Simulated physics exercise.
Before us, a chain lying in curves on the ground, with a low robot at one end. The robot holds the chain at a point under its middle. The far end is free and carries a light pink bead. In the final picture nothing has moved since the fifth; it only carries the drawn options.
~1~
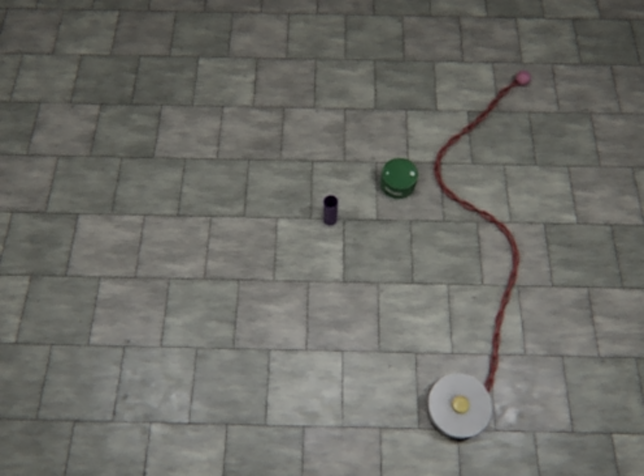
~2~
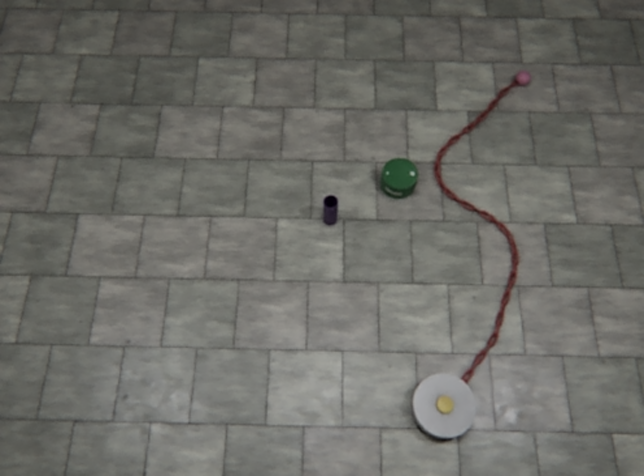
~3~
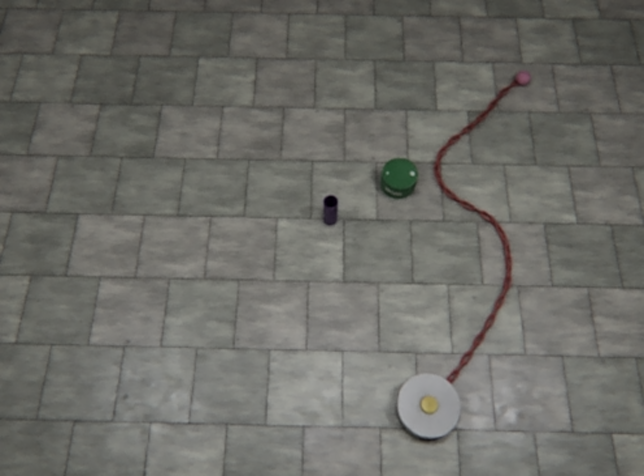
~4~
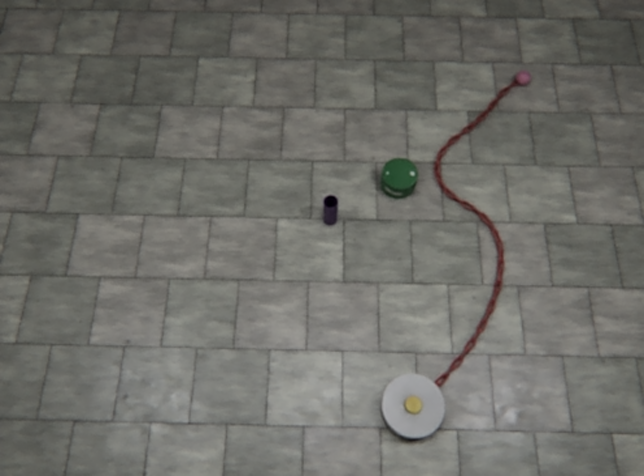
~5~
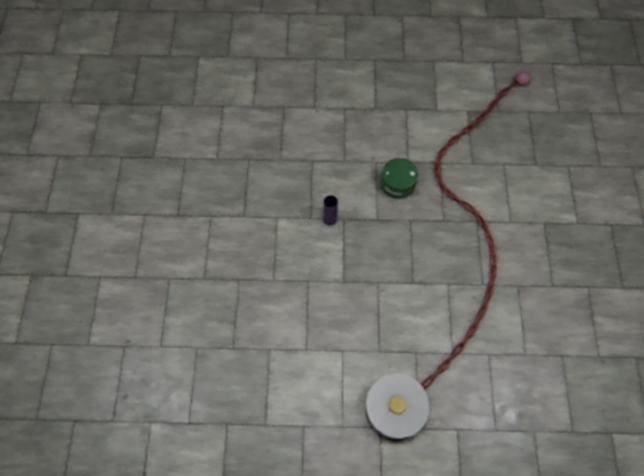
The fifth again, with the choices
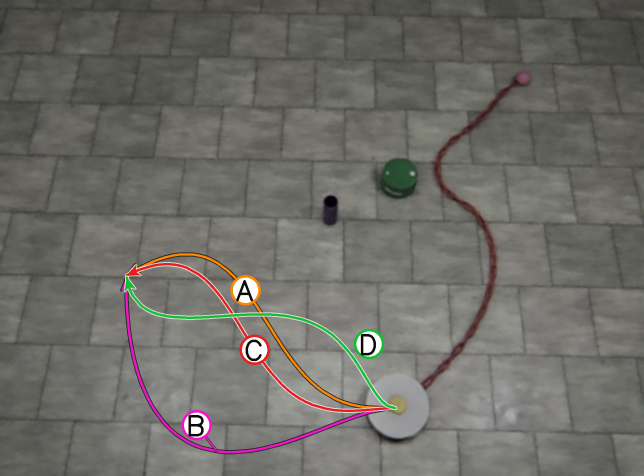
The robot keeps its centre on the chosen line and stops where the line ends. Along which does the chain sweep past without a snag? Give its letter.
It should follow B.
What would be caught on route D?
It is the green tub.
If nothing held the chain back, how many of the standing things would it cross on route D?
It sweeps one.
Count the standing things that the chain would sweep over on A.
In all, two.
On the copy, A from (395, 408) via (261, 313) to (127, 275); B from (395, 408) via (195, 445) to (127, 278); C from (395, 408) via (247, 338) to (127, 275); D from (395, 408) via (266, 314) to (127, 277).
On B. First, robot (247, 450), middle of the chain (412, 264), free end (503, 95).
Then, robot (135, 370), middle of the chain (369, 291), free end (485, 127).
Finally, robot (124, 272), middle of the chain (357, 284), free end (483, 130); nothing has been touched.
By contrast, A meets the green tub and purple post; C meets the green tub and purple post; D meets the green tub.
